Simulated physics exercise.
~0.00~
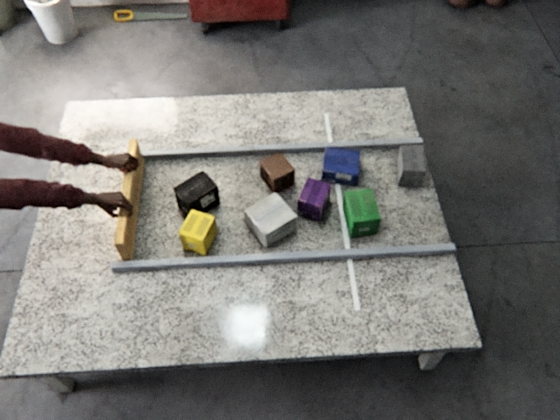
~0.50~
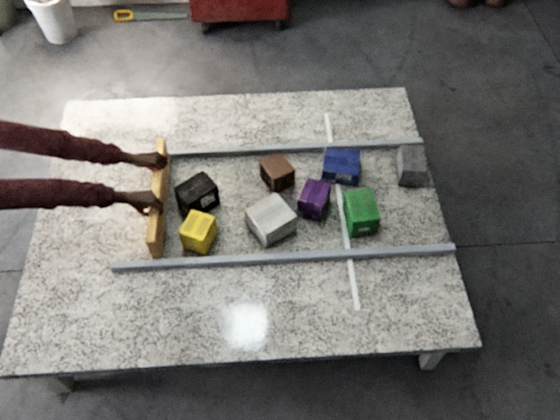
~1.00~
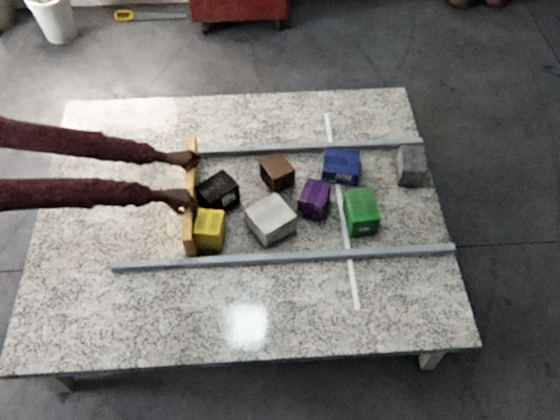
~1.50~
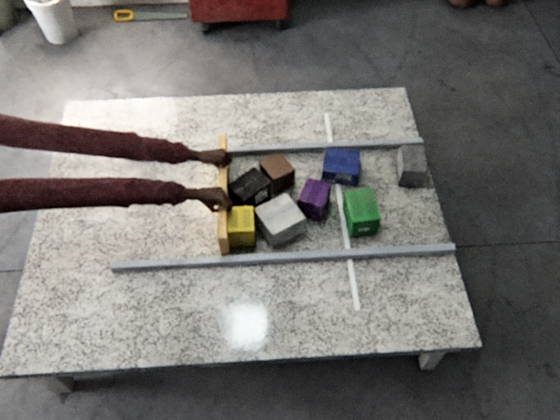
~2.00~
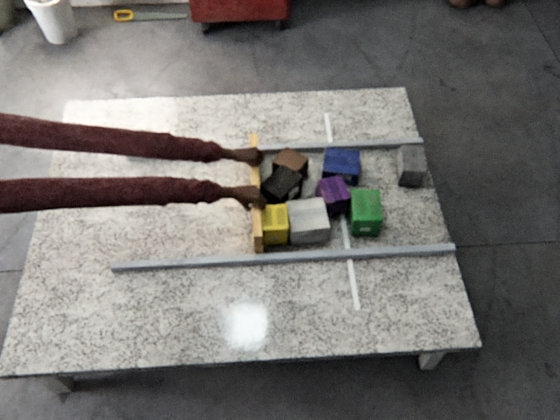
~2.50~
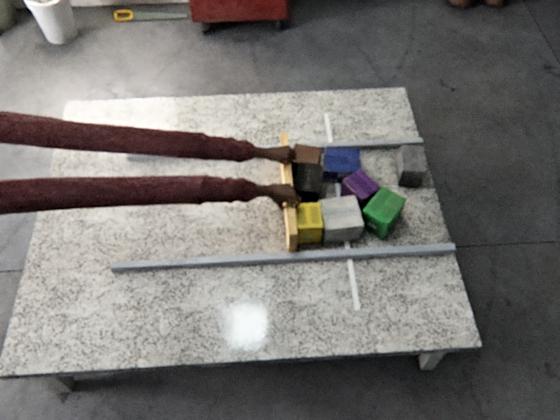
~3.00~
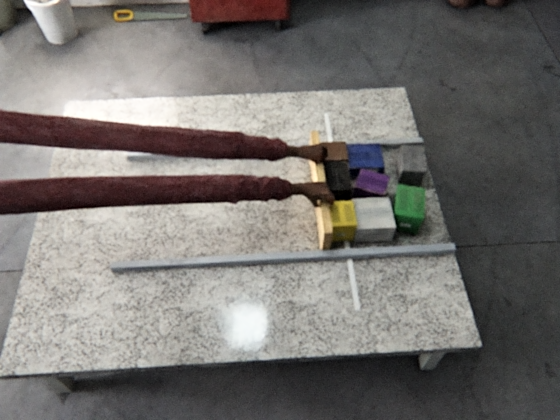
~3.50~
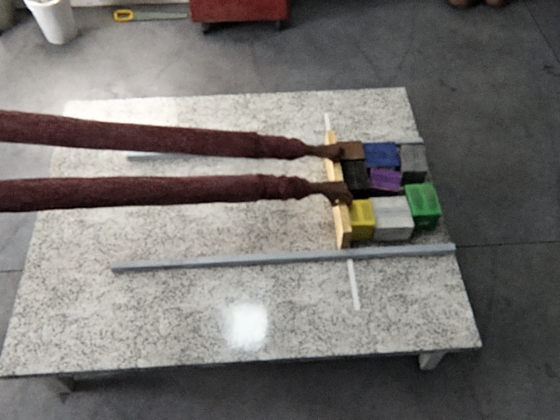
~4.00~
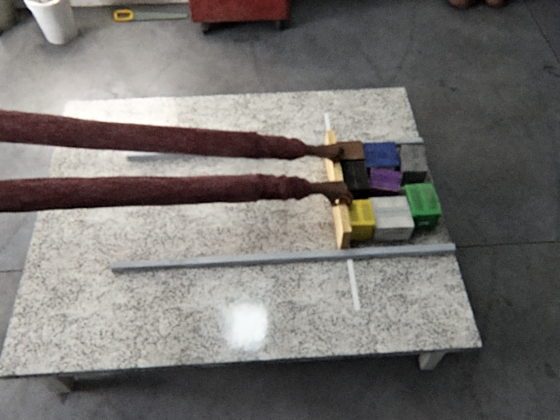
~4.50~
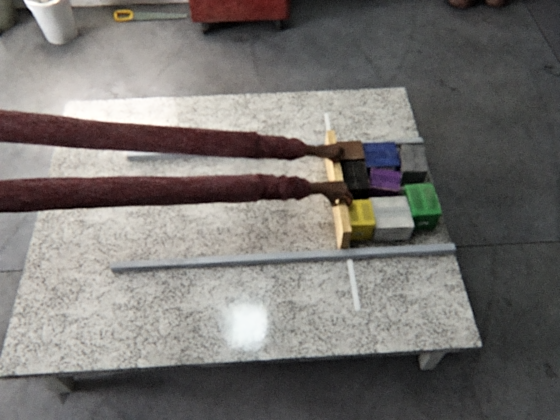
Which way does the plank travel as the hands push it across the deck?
The plank moves to the right, gathering the boxes ahead of it until it stops at the tape mark.
On a speckled deck, two hands push a plank right, bunching boxes near the edge without any falling.
